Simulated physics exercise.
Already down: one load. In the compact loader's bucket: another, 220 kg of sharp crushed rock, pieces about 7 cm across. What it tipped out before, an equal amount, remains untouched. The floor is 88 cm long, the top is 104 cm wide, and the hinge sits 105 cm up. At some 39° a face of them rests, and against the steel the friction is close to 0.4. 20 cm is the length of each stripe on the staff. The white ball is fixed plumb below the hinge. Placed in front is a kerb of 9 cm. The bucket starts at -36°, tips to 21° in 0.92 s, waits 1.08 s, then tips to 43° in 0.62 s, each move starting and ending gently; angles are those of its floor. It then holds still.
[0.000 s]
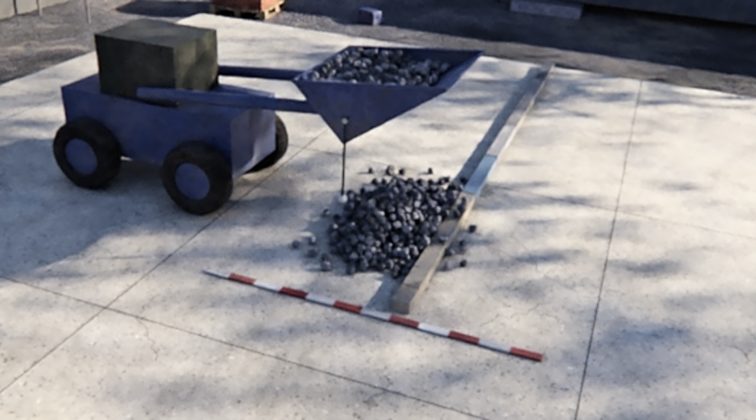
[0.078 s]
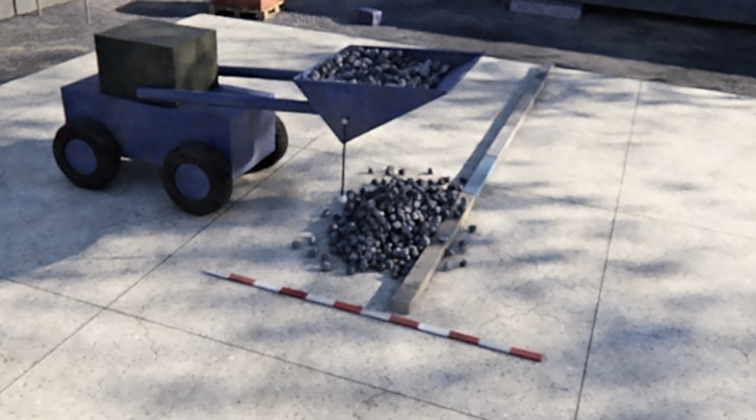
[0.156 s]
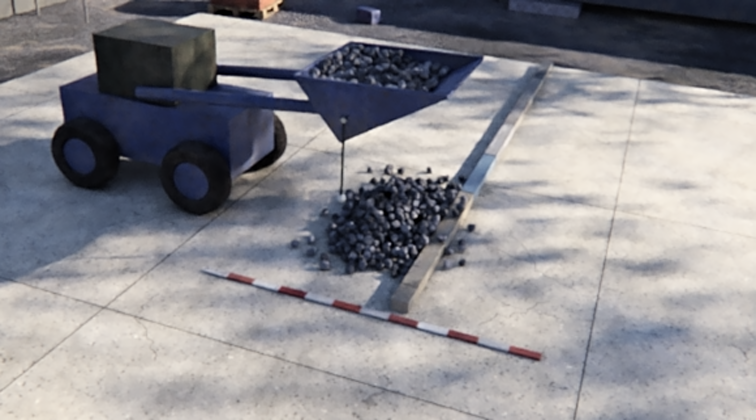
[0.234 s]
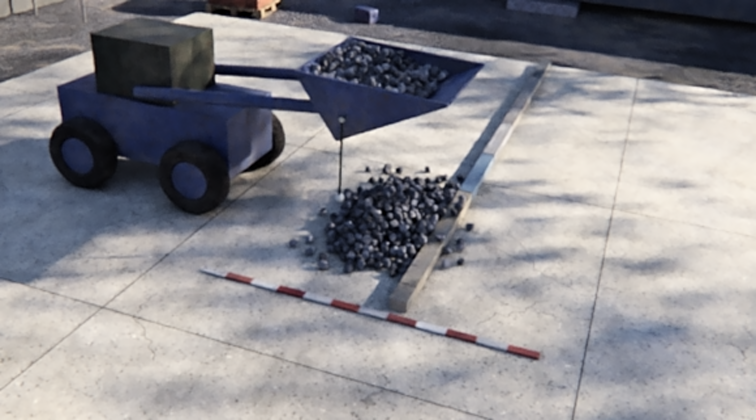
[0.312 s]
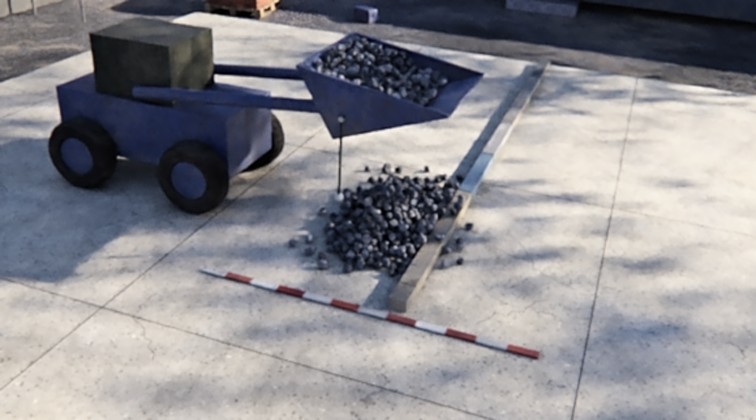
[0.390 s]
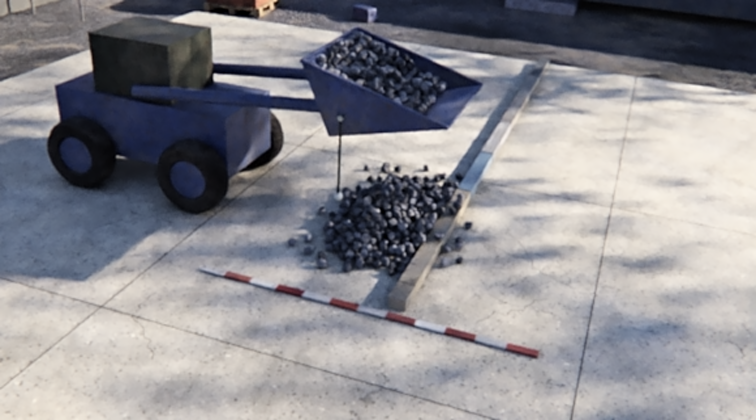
Blue loader bucket full of dark stones slowly tilting forward above a dark stone pile heaped against a low kerb.
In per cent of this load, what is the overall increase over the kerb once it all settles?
67 out of 100, about.
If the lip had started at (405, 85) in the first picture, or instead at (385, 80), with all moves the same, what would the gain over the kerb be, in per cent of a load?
Around 25 and 10 percent respectively.
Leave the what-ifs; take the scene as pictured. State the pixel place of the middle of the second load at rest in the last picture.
Centre at roughly (463, 226).
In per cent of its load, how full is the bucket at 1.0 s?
It keeps some 100 percent of its load.
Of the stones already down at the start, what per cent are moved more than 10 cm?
Roughly 0 percent.
After 0.7 s the floor is at 12°; in per cent of one load, 100 in the bucket, 99 on this side of the kerb, 1 over the kerb; the foremost stones are at (456, 237).
After 1.0 s the floor is at 21°; in per cent of one load, 100 in the bucket, 99 on this side of the kerb, 1 over the kerb; the foremost stones are at (456, 237).
After 3.1 s the floor is at 43°; in per cent of one load, 0 in the bucket, 135 on this side of the kerb, 65 over the kerb; the foremost stones are at (544, 275).
After 5.5 s the floor is at 43°; in per cent of one load, 0 in the bucket, 132 on this side of the kerb, 68 over the kerb; the foremost stones are at (547, 271). Net gain over the kerb, 67.
